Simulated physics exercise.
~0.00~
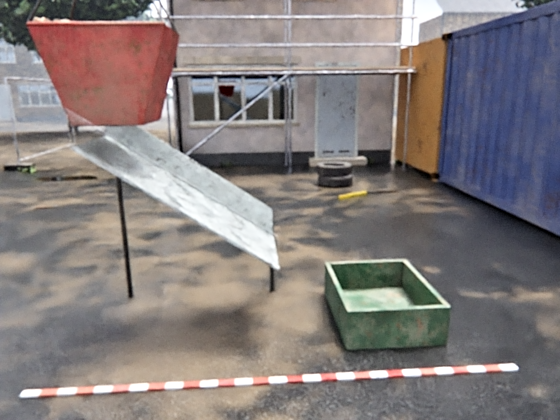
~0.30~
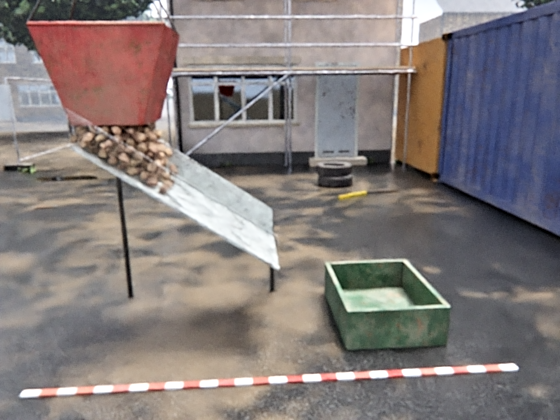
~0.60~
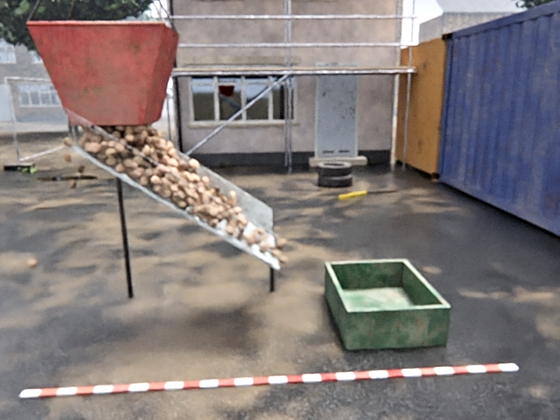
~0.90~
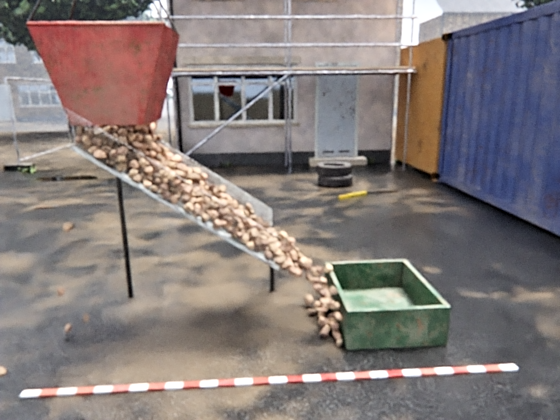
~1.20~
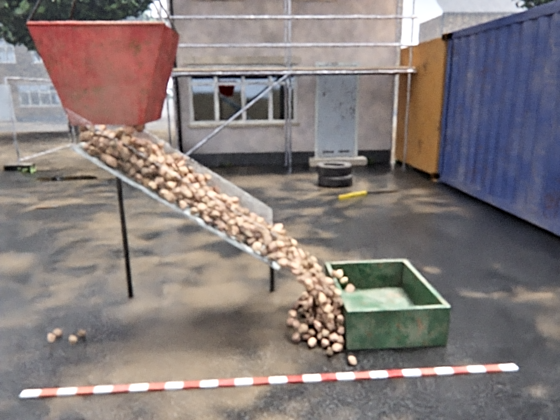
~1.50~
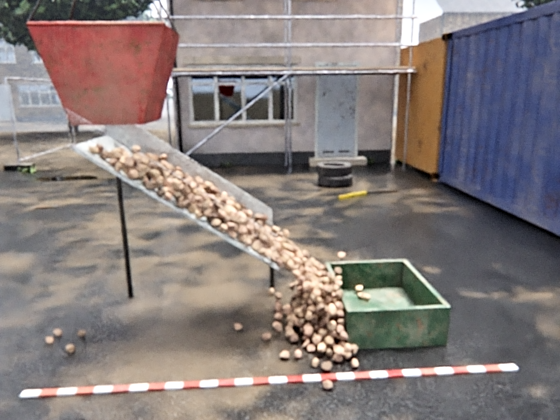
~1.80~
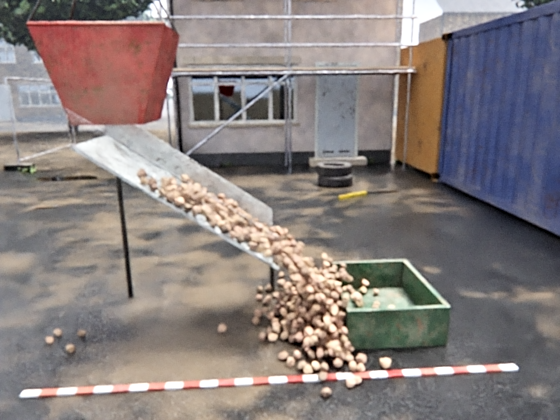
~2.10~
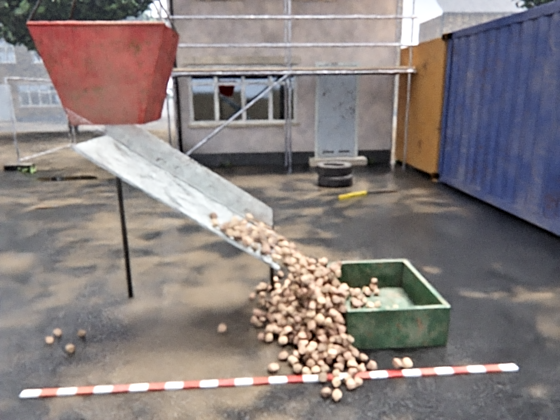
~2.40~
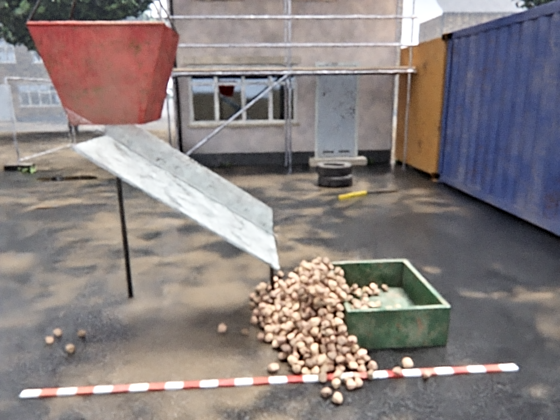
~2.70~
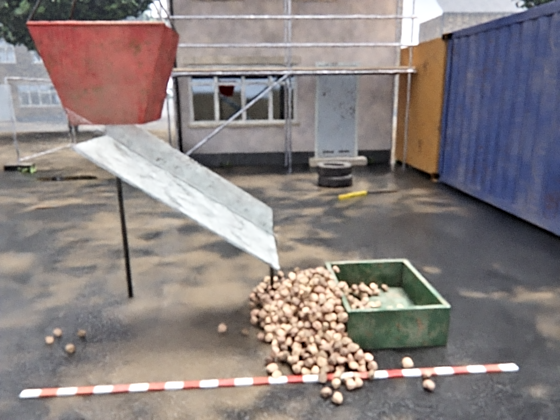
In a paved yard seen from a fixed, slightly raised viewpoint, a scaffolded building stands behind, with orange and blue containers at the right. A red skip hangs at the upper left above a sloping grey steel slide, with an open green bin to the right and a red-and-white striped staff in front. Brownish stones pour from the skip's bottom and slide down to the right. They spill off the lower edge, mostly landing short of the bin, while a few strays lie at left. The slide empties, leaving a heap against the bin's left side and only a few stones inside.
